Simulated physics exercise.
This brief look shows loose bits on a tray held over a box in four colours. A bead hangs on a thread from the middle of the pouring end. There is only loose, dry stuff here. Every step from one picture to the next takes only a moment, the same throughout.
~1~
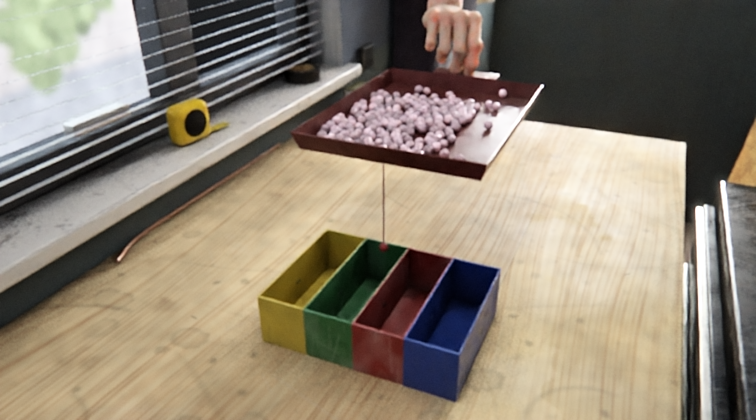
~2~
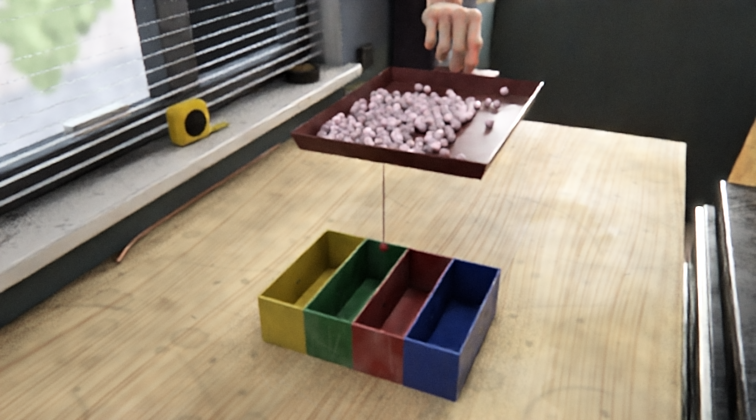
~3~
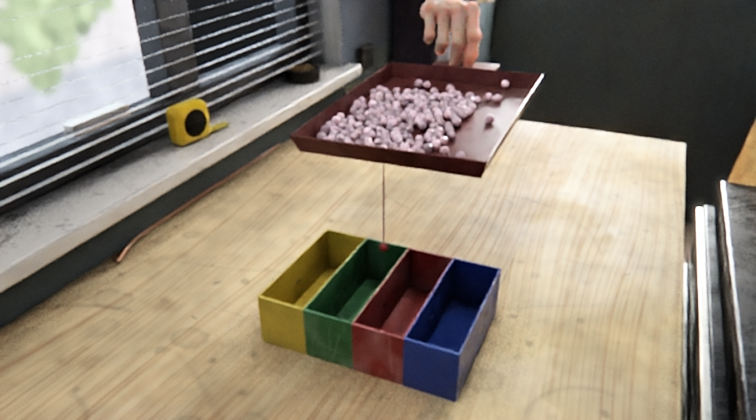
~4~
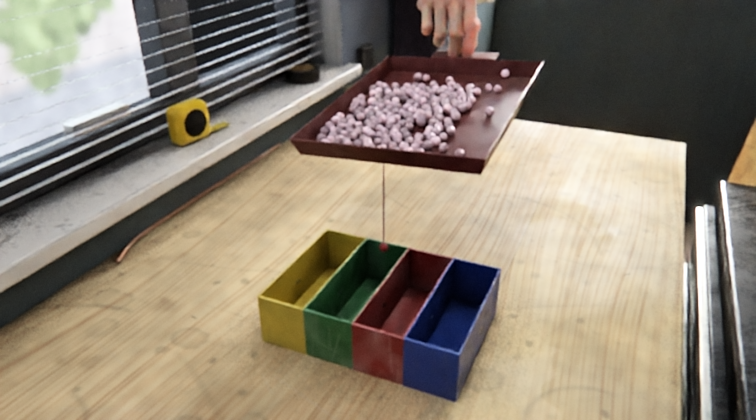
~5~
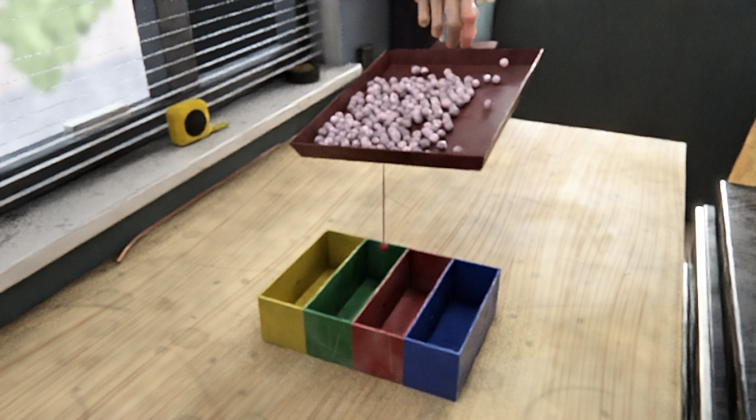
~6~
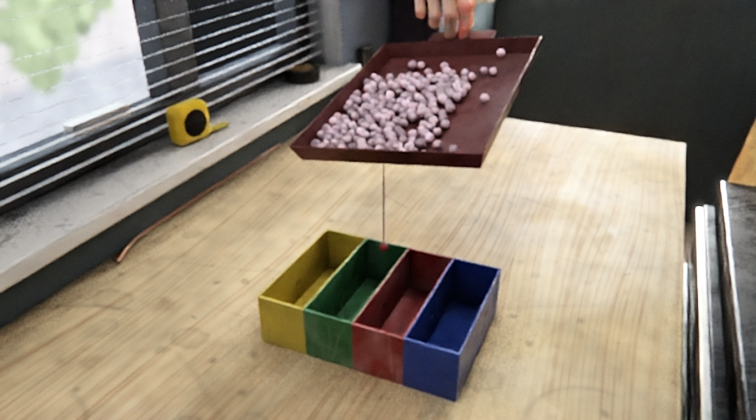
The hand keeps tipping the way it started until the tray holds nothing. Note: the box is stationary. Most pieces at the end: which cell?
Yellow.
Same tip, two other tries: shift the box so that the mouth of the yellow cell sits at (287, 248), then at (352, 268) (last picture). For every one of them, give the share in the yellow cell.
Trial 1 70%, trial 2 0%.
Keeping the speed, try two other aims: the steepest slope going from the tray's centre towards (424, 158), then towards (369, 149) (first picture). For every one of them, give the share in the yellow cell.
Roughly 0 per cent, and 30 per cent.
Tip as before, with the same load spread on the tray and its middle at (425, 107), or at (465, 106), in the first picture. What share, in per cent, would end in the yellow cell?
Shares in turn: 30 % and 30 %.
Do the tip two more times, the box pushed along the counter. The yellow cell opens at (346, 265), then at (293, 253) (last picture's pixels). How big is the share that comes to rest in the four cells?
First case 10 in a hundred, second case 90 in a hundred.
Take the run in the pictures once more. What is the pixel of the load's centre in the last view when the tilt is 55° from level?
The middle of the pieces sits at roughly (336, 139).
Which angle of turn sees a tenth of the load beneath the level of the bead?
I'd put it at about 60 degrees.
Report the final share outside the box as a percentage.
Near 60 in a hundred.
Soon, tray tipped steeply; most on the tray; a stray few in the yellow cell; a small part falling or outside the box.
A while on, tray tipped right over; a small part on the tray; about a third in the yellow cell; a stray few in the green cell; about two thirds falling or outside the box.
Towards the end, tray tipped past a quarter turn; about a third in the yellow cell; a stray few in the green cell; about two thirds falling or outside the box.
Finally, tray tipped past a quarter turn; about a third in the yellow cell; a stray few in the green cell; none in the blue cell; none in the red cell; about two thirds outside the box.
